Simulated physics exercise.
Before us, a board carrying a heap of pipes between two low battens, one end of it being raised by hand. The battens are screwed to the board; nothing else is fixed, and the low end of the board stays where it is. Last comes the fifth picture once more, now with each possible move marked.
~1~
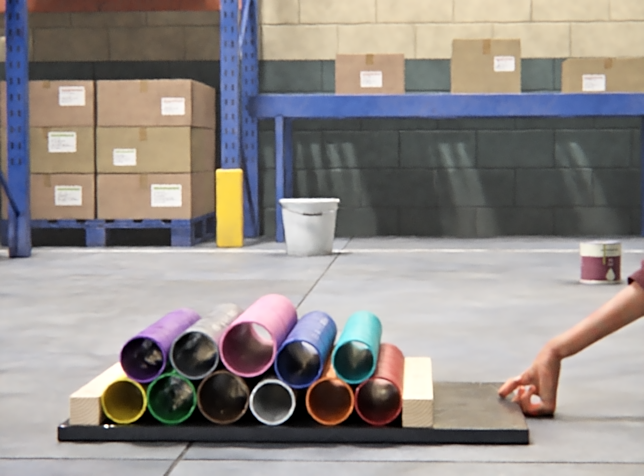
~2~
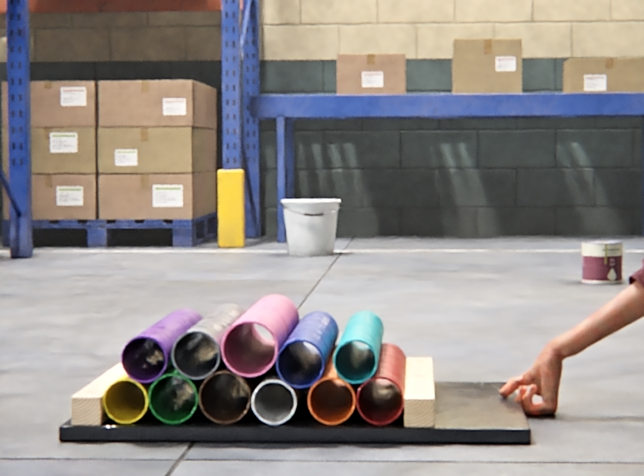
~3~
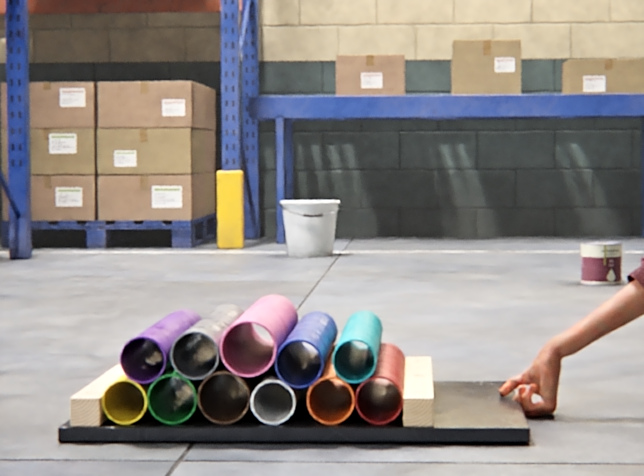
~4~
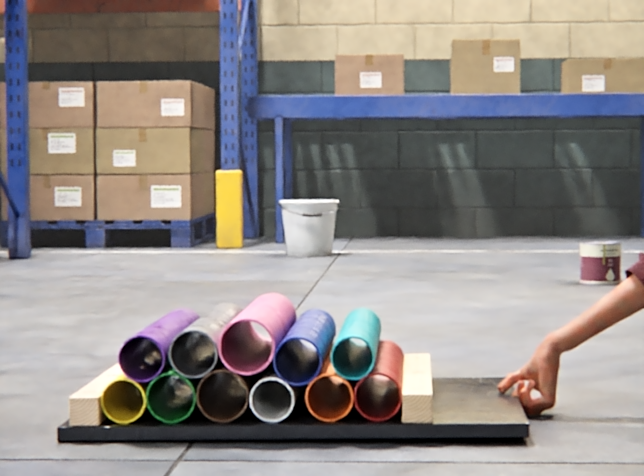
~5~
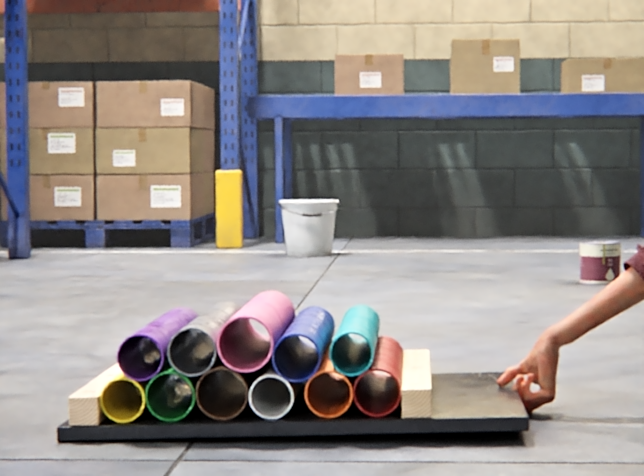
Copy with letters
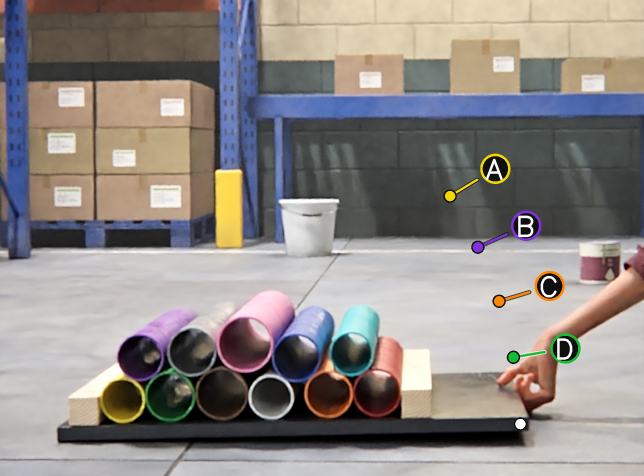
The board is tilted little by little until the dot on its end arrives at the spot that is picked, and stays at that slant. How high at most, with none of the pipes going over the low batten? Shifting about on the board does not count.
Raise it to C.
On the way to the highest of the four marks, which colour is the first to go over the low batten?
It is the purple one.
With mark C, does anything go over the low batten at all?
At C: No.
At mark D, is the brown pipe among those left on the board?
The brown pipe: Yes.
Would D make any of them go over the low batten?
No, at D.
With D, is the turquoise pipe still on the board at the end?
Yes.
On the marked copy, A at (450, 196); B at (478, 247); C at (499, 301); D at (513, 357); the white dot at (521, 424).
Taking C. A third of the way, board at 13°.
Two thirds of the way, board at 17°.
When it is over, board at 17°, none over the low batten.
As for the rest, A five over the low batten; B three over the low batten (purple, grey, pink); D none over the low batten.
